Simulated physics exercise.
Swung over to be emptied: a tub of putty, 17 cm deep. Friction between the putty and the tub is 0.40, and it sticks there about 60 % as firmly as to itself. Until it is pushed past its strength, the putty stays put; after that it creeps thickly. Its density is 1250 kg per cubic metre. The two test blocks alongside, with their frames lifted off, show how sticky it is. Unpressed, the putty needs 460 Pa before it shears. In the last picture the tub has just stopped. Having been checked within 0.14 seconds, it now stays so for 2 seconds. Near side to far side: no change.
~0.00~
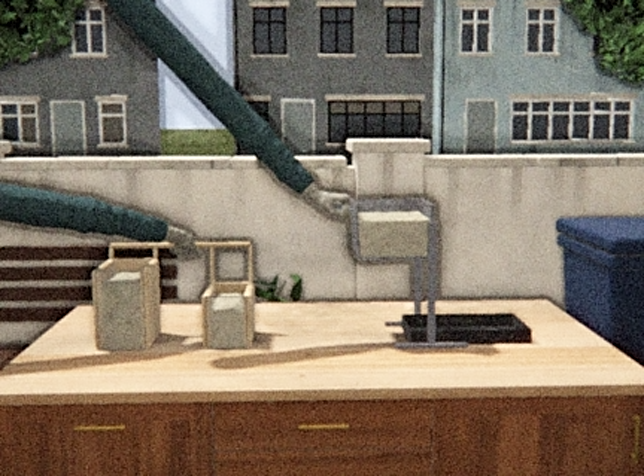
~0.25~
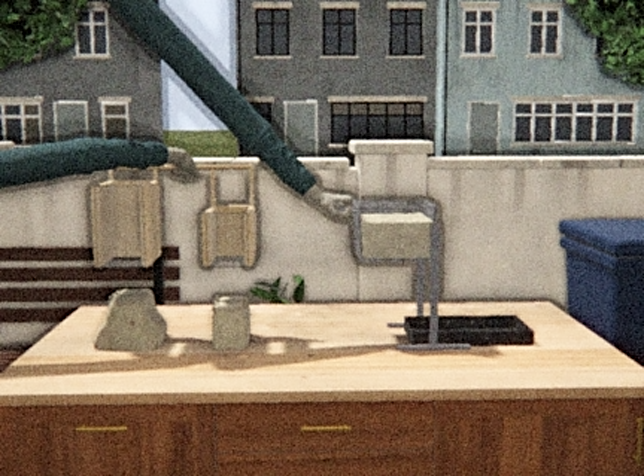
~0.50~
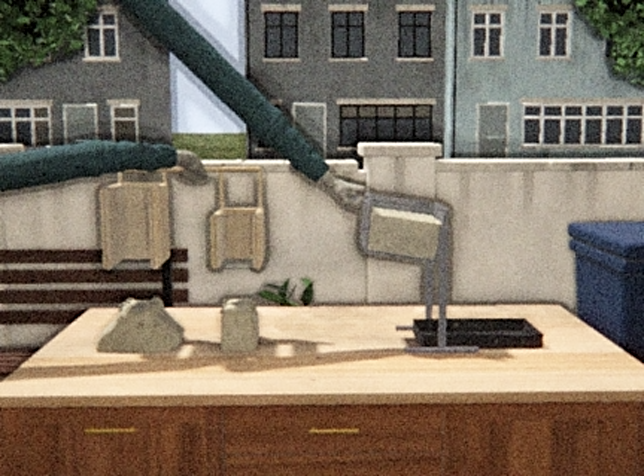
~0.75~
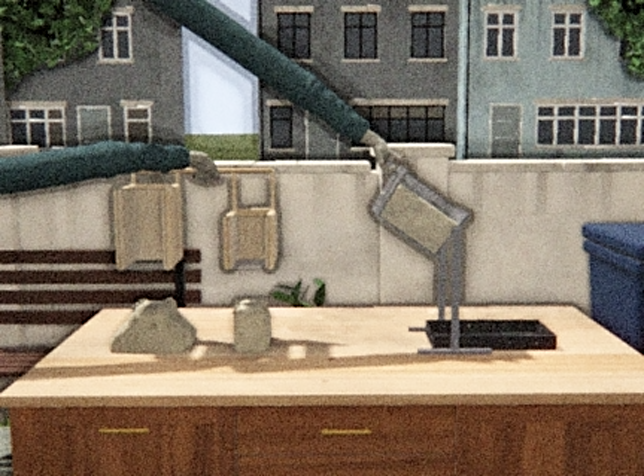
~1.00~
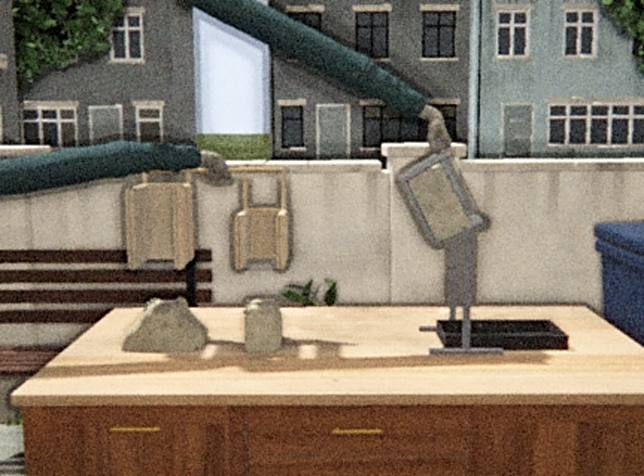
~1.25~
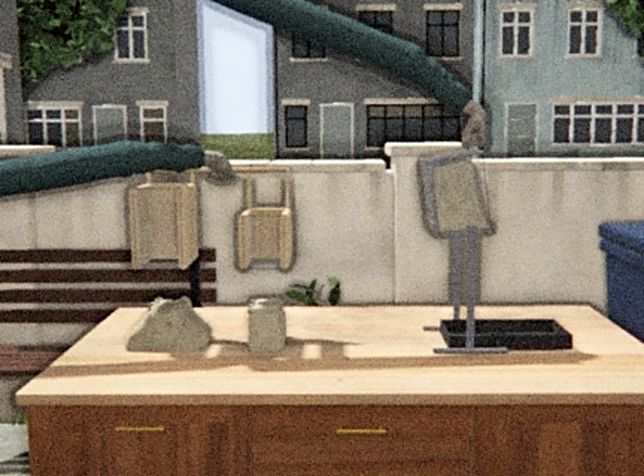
Green-sleeved arms lift two wooden casings off grey blocks, then swing a metal tub steeply rightward.
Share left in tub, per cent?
Near 58 %.
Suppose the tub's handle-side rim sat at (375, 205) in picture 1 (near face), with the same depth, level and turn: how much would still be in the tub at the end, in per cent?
Some 100 per cent, I reckon.
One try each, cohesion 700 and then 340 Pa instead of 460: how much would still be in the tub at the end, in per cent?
First try roughly 100 per cent, second try roughly 50 per cent.
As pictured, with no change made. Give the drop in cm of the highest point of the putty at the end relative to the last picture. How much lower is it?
About 11 cm.
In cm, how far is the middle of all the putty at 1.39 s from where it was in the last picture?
The change is near 3 cm.
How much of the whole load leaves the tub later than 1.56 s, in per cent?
It works out to some 20 per cent of the load.
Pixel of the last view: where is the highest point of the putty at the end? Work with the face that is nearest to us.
Close to pixel (452, 198).
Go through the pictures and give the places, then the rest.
The first frame shows handle-side rim at (358, 206), tilt 0 degrees; top of the putty at (425, 219); blocks stand 22 cm, 14 cm (left to right).
The second frame shows handle-side rim at (360, 208), tilt 0 degrees; top of the putty at (428, 221); blocks stand 17 cm, 14 cm (left to right).
The third frame shows handle-side rim at (373, 199), tilt 9 degrees; top of the putty at (377, 214); blocks stand 14 cm, 14 cm (left to right).
The fourth frame shows handle-side rim at (408, 172), tilt 36 degrees; top of the putty at (403, 186); blocks stand 14 cm, 14 cm (left to right).
The fifth frame shows handle-side rim at (452, 155), tilt 63 degrees; top of the putty at (441, 165); blocks stand 14 cm, 14 cm (left to right).
The sixth frame shows handle-side rim at (483, 154), tilt 83 degrees; top of the putty at (468, 165); blocks stand 14 cm, 14 cm (left to right).
After 1.39 s, the tub is at 83 degrees and holds 97 %.
After 1.56 s, the tub is at 83 degrees and holds 79 %.
After 1.73 s, the tub is at 83 degrees and holds 61 %.
After 1.90 s, the tub is at 83 degrees and holds 58 %.
After 3.25 s, at the end, the tub is at 83 degrees and holds 58 %.
